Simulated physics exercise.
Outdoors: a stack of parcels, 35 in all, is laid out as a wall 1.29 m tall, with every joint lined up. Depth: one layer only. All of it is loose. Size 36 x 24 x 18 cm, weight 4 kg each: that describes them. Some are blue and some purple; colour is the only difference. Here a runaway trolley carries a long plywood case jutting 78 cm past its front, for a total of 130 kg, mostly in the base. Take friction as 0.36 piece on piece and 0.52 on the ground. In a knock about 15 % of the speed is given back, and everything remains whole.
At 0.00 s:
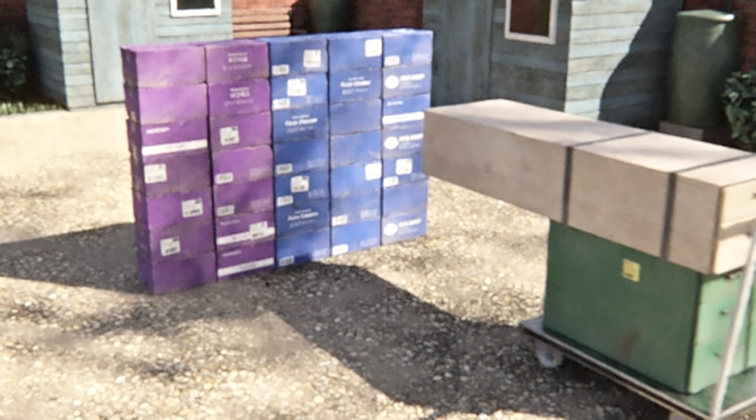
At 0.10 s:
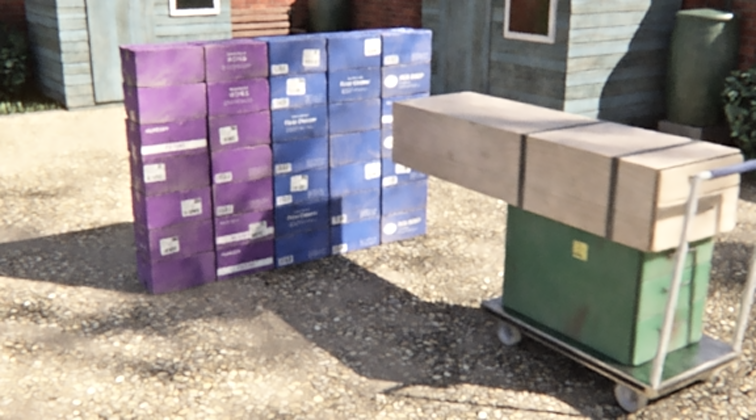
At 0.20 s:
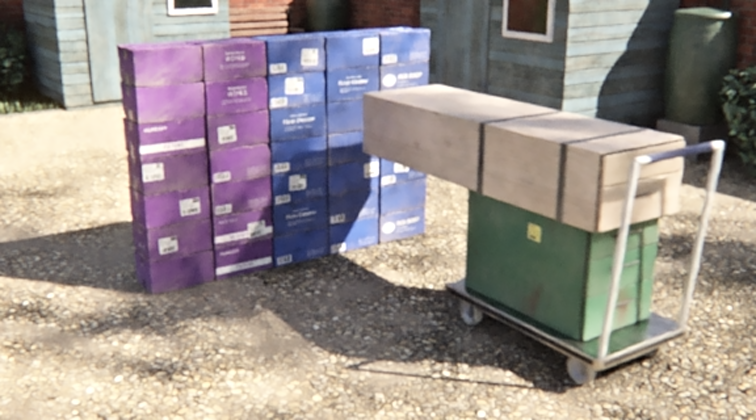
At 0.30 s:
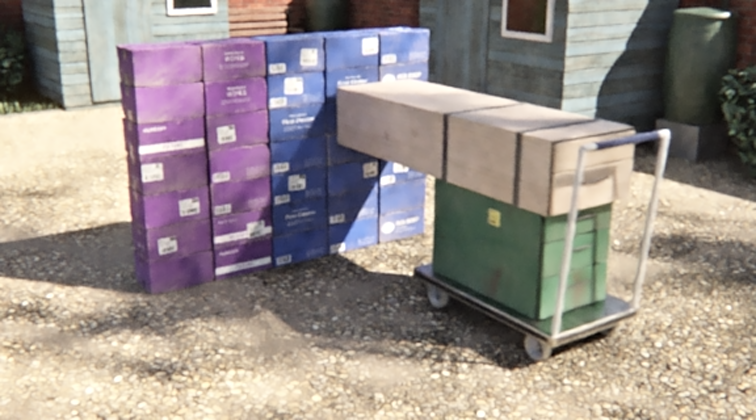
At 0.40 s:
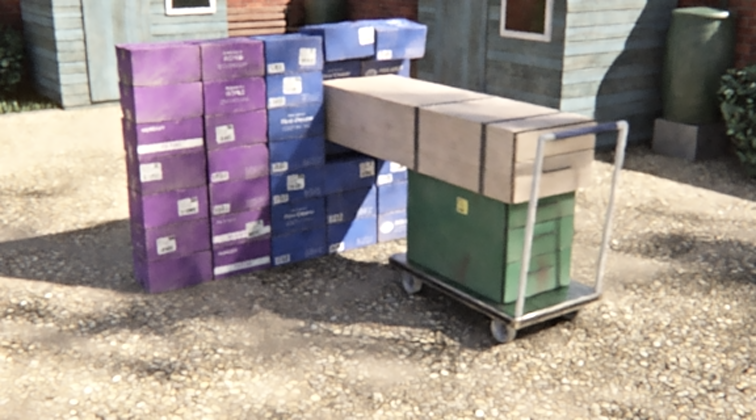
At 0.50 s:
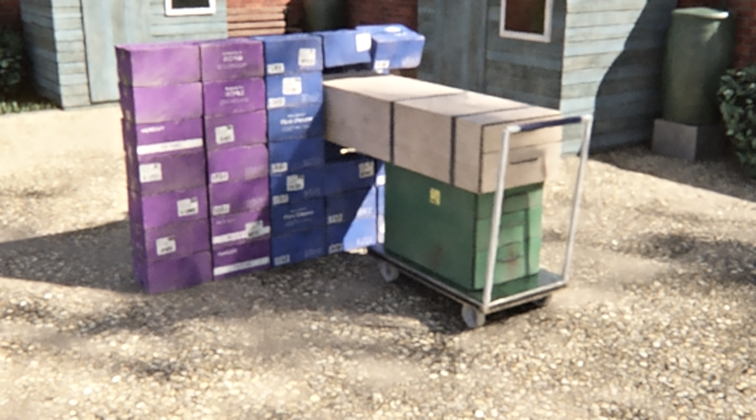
At the start, a trolley carrying a green crate with a long pale box strapped across its top stands right of a wall of purple and blue parcels. It rolls leftward to the wall, and the long box pushes in among the blue parcels, shifting several while the purple ones barely move.
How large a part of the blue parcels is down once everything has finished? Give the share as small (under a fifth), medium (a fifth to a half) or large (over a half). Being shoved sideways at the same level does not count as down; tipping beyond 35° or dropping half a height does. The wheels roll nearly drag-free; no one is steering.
The share is medium.
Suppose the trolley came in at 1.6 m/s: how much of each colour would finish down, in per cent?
Result - blue: 50%; purple: 0%.
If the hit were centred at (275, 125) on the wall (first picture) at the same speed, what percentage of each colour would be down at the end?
Blue 10 %, purple 20 %.
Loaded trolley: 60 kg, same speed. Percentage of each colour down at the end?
Down by colour: Blue 30, purple 0 per cent.
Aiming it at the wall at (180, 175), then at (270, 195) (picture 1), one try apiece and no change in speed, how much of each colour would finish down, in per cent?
For blue it's 0 then 30 per cent, for purple 70 then 40 per cent.
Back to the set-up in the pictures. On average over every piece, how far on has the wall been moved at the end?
On average the pieces move some 60 cm.
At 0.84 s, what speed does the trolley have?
It is moving at around 1.5 m/s.
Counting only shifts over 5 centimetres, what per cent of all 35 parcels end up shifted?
Shifted share: 40 %.
After 0.84 s, load 1.00 m past the wall's line, still rolling; 7 of the 21 blue parcels down (7 of 35 in all colours); top blue parcel unmoved.
After 1.30 s, load 1.55 m past the wall's line, still rolling; 7 of the 21 blue parcels down (7 of 35 in all colours); top blue parcel unmoved.
At rest (2.4 s), load 1.87 m past the wall's line, stopped; 7 of the 21 blue parcels down (7 of 35 in all colours); top blue parcel unmoved; top purple parcel unmoved. That is 33 per cent. As the last picture would show them, middles, top blue parcel near (283, 54), top purple parcel near (223, 58).
